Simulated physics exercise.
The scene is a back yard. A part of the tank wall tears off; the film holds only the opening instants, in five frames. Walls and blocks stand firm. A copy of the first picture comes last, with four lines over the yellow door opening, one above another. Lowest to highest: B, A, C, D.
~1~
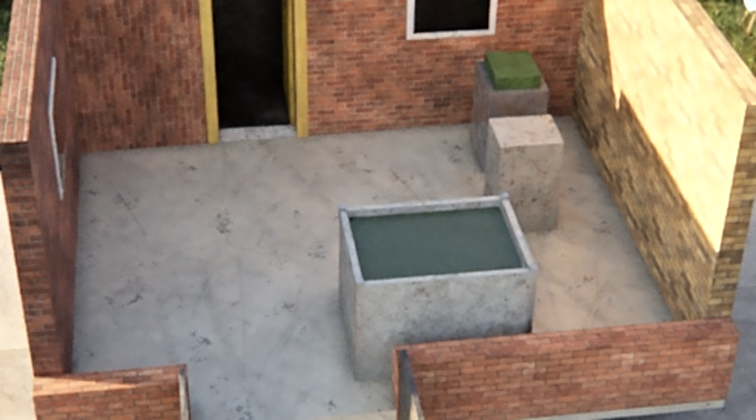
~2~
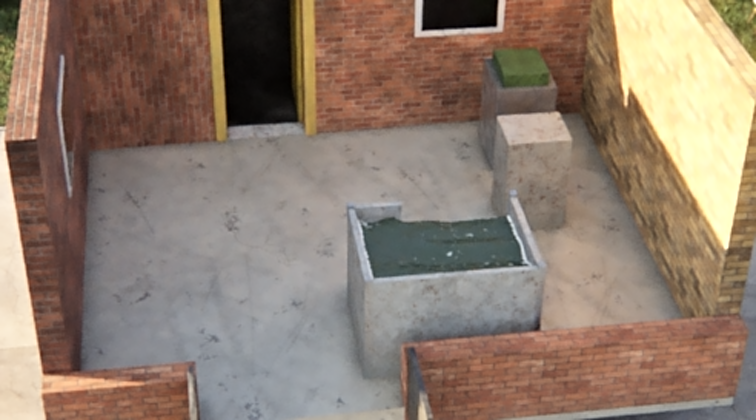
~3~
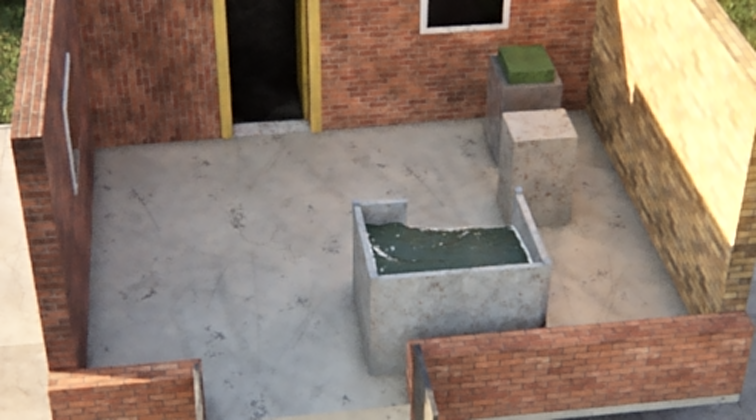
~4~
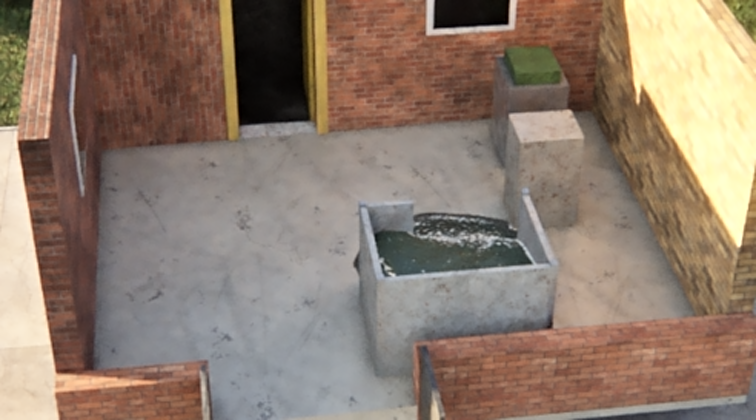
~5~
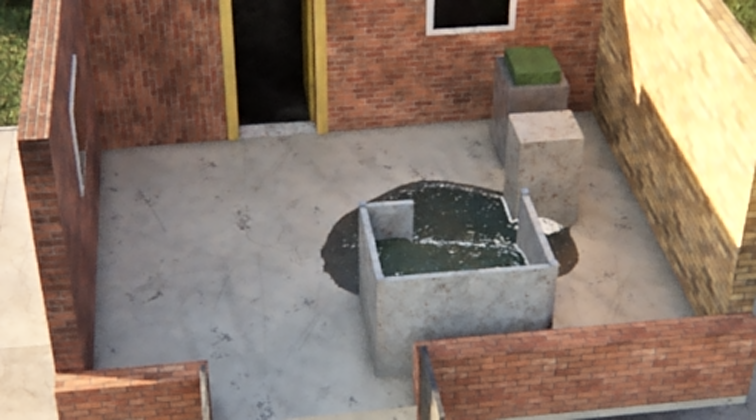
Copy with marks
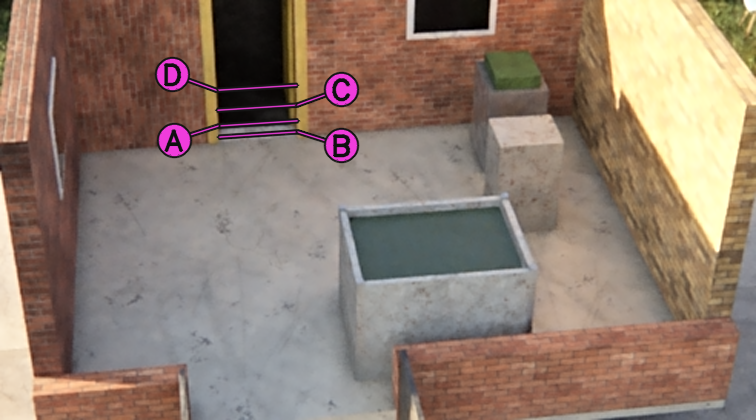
A back yard with a pale concrete floor and red and tan brick walls is seen from above, the view drifting slightly. A grey tank of dark green water sits right of centre, with two grey blocks behind it, one topped green, and a yellow-framed doorway at the back. The water churns and sinks below the rim, then pours out the tank's open far side, spreading dark and white-flecked across the floor.
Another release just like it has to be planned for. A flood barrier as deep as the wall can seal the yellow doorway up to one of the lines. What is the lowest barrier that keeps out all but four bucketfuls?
The limit is A.
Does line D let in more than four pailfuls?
No, that is safe.
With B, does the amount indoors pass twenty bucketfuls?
No.
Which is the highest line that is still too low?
That is line B.
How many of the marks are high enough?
Three.
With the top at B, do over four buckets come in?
Yes.
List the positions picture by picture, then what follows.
Water in the tank at rest, its middle at (435, 246); foot of the yellow doorway at (258, 139); open gate at (291, 350).
Water covers 1 % of the ground, its front hidden from here.
Water covers 4 % of the ground, its front hidden from here.
Water covers 8 % of the ground, its front hidden from here.
Water covers 14 % of the ground and shows as far out as (414, 185).
On the marked copy, A at (258, 123); B at (258, 134); C at (257, 107); D at (256, 87); from the bottom up B, A, C, D.
For line A, a splash gets over, under a bucket.
For line B, about 8 bucketfuls get in.
For line C, nothing gets over.
For line D, nothing gets over.
